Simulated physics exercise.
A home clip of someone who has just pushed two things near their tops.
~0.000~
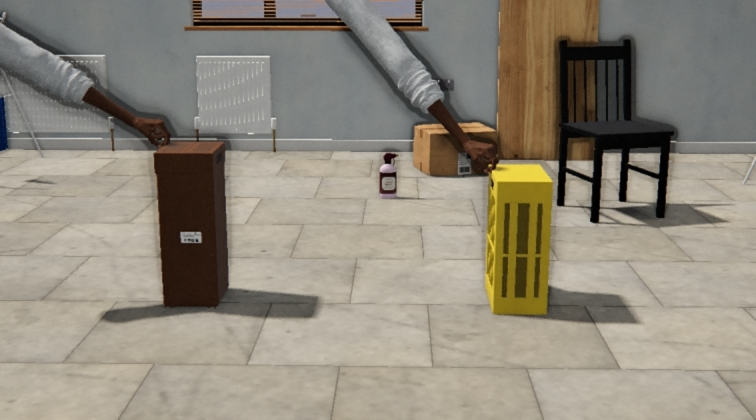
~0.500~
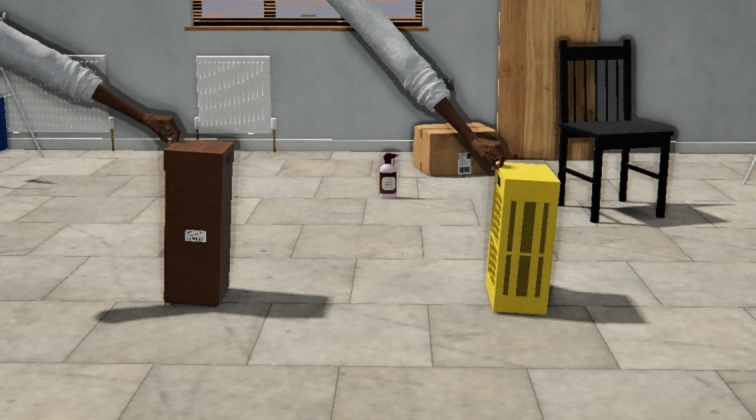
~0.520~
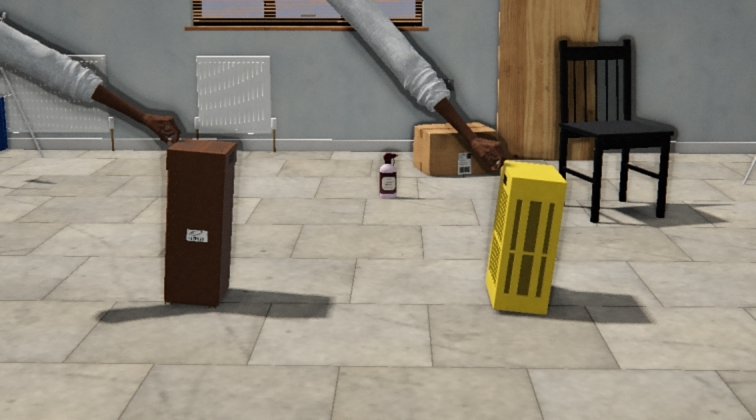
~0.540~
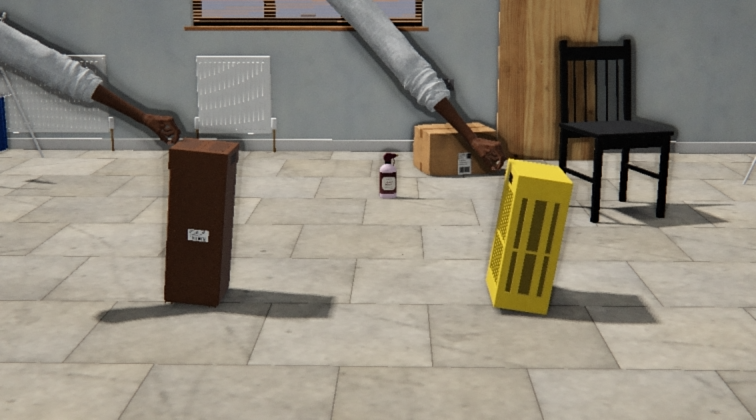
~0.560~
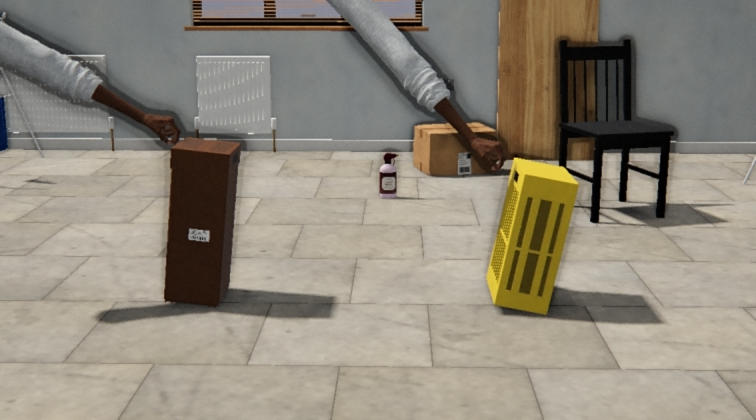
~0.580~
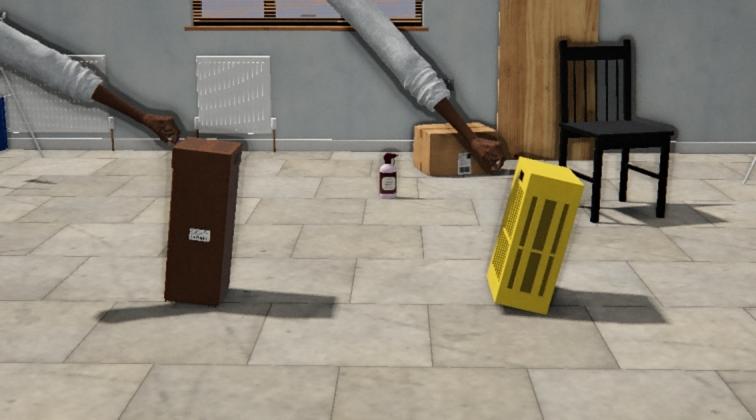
Two arms reached in from the left and pushed near the tops of a brown box and a yellow crate; both leaned slightly to the right, the yellow one gradually tilting farther than the brown.
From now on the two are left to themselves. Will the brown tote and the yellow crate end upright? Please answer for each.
In the end the brown tote swings back up; the yellow crate, meanwhile, does not recover.
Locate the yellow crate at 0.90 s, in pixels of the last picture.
Predicted middle: Around (579, 243).
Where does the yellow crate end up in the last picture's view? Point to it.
End position, centre: Approx. (607, 277).
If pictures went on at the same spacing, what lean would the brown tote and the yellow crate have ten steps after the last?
You'd see them leaning 4° and 35° respectively.
After 0.90 s, brown tote 3° off upright near (190, 223); yellow crate 51° off upright near (579, 242).
In the end (3.5 s), the brown tote rocks back upright, near (194, 224); the yellow crate falls over, near (607, 277).
